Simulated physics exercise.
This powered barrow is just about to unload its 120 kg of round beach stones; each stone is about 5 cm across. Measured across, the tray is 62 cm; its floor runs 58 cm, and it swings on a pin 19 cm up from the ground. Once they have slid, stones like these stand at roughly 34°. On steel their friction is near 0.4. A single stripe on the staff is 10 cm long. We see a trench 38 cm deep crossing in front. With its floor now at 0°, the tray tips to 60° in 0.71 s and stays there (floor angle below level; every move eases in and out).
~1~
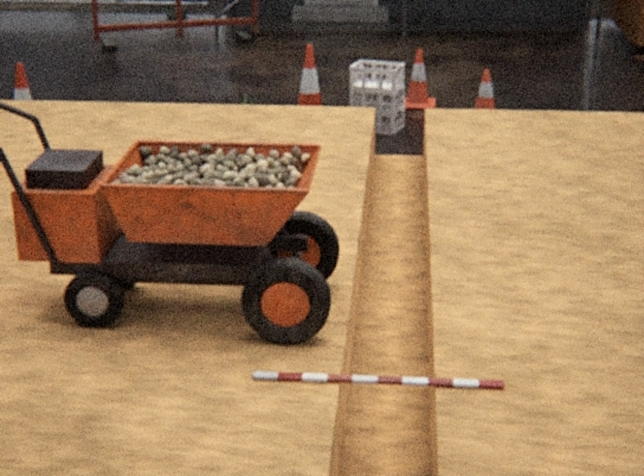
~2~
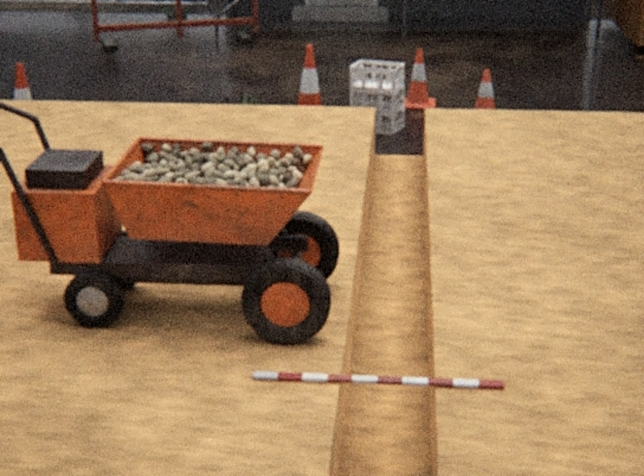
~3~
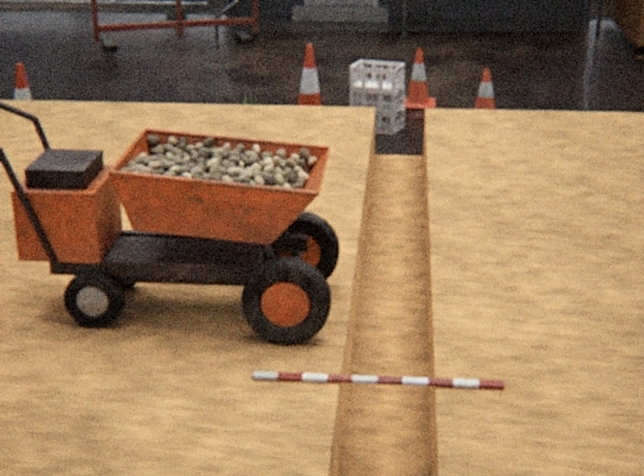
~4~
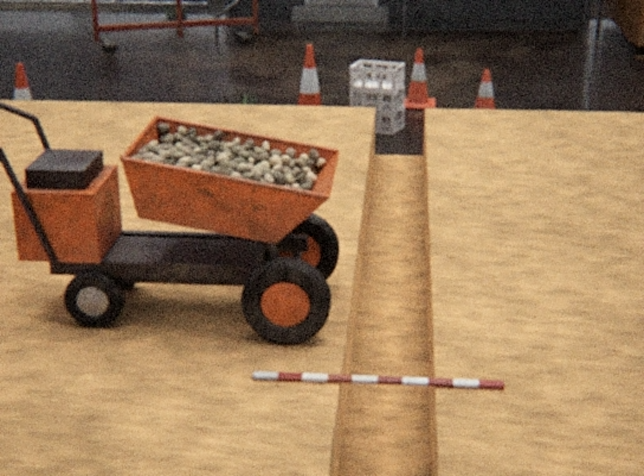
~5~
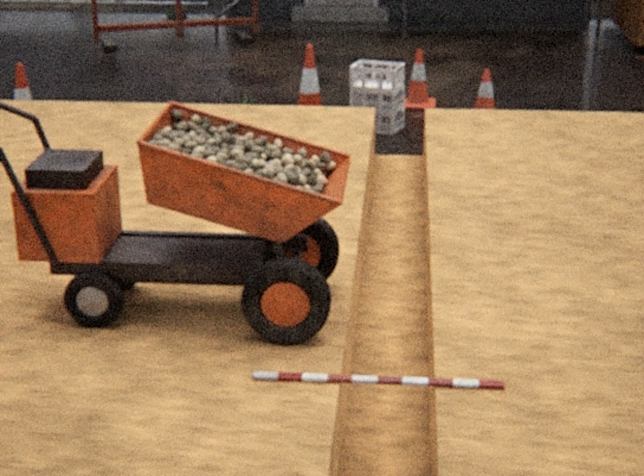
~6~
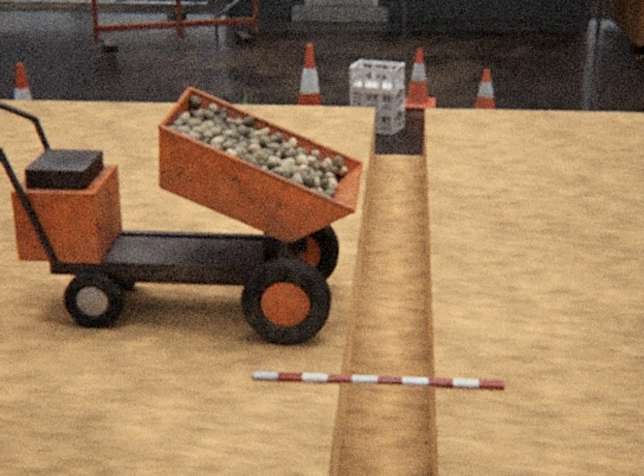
Orange powered barrow standing beside a narrow trench, its tray of rounded stones tilting steadily down to the right, rear end rising.
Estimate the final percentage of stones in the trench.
I would say 24 percent.
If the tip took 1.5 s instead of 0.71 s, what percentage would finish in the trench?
Trench share: Approx. 40%.
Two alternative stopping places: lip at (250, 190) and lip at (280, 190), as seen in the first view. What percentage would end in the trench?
It comes to about 60 and 40 in a hundred.
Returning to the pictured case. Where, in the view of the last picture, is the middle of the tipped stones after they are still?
(479, 314).
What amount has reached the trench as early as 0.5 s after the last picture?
Around 5 per cent of it, at that instant.
Then, 0.2 s after the last picture the floor is at 50°, 100 % in the tray; the foremost stones are at (379, 211).
Then, 0.5 s after the last picture the floor is at 60°, 83 % in the tray, 7 % in the trench, 10 % past the trench; the foremost stones are at (472, 290).
Then, 0.9 s after the last picture the floor is at 60°, 37 % in the tray, 6 % in the trench, 58 % past the trench; the foremost stones are at (625, 329).
Then, 2.8 s after the last picture the floor is at 60°, 14 % in the tray, 24 % in the trench, 62 % past the trench; the foremost stones are past the picture's edge.
